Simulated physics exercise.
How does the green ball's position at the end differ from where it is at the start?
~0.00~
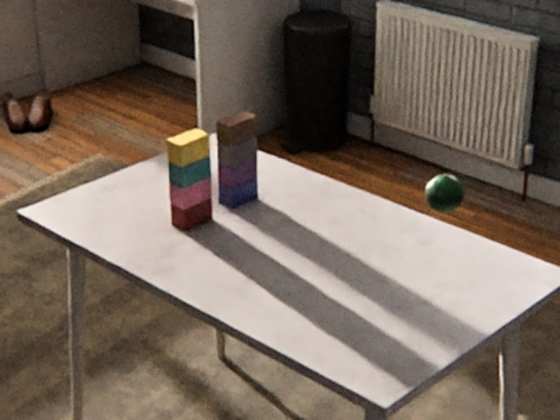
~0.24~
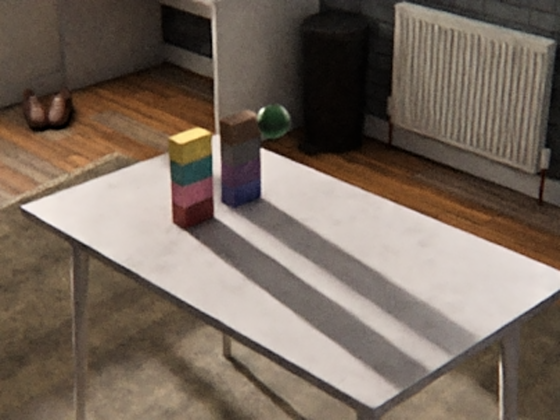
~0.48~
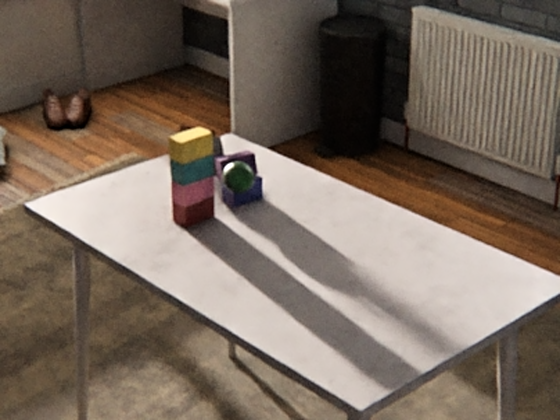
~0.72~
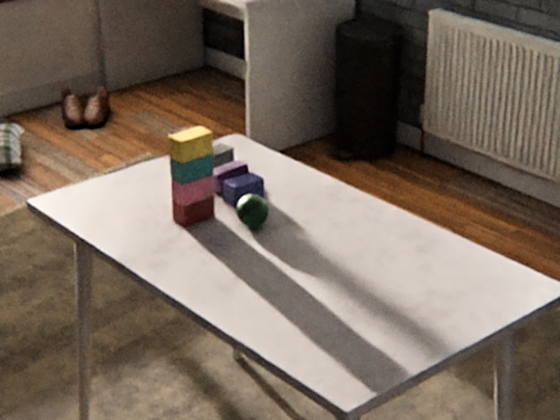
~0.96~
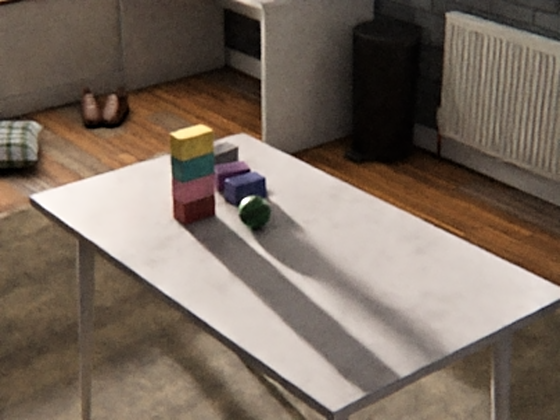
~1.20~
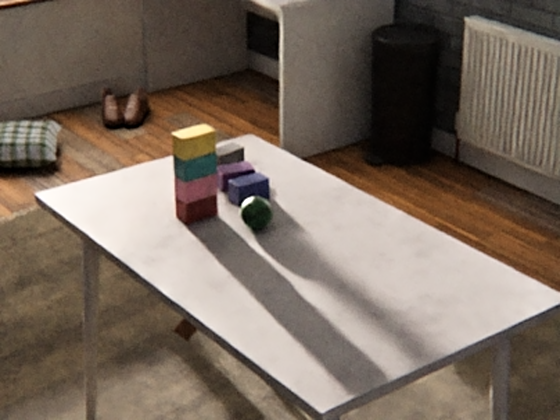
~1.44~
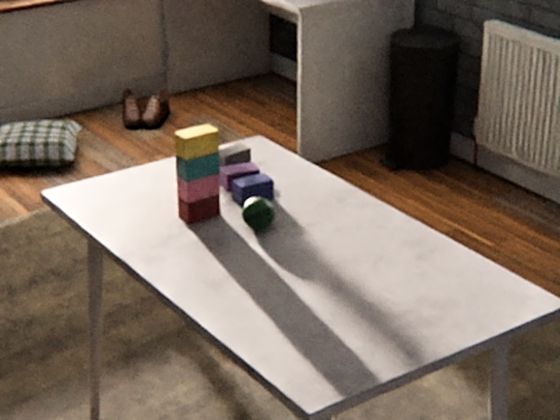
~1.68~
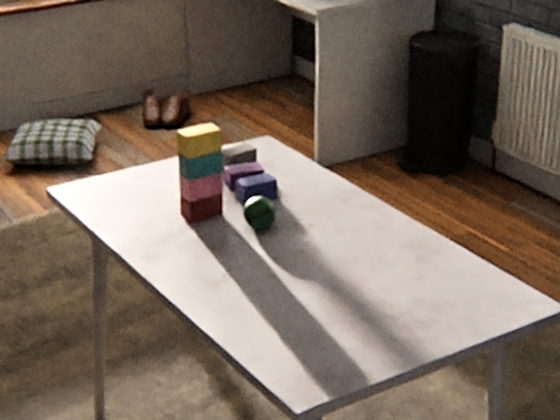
At the start the green ball is in the air toward the right, well away from the stacks. At the end it rests on the table next to the blue block, just right of the standing stack.
On a white table in a room with a wooden floor, a green ball flies in from the right and knocks apart the rear stack of blocks, sending its brown block off the table, while the front stack stays standing beside the resting ball.
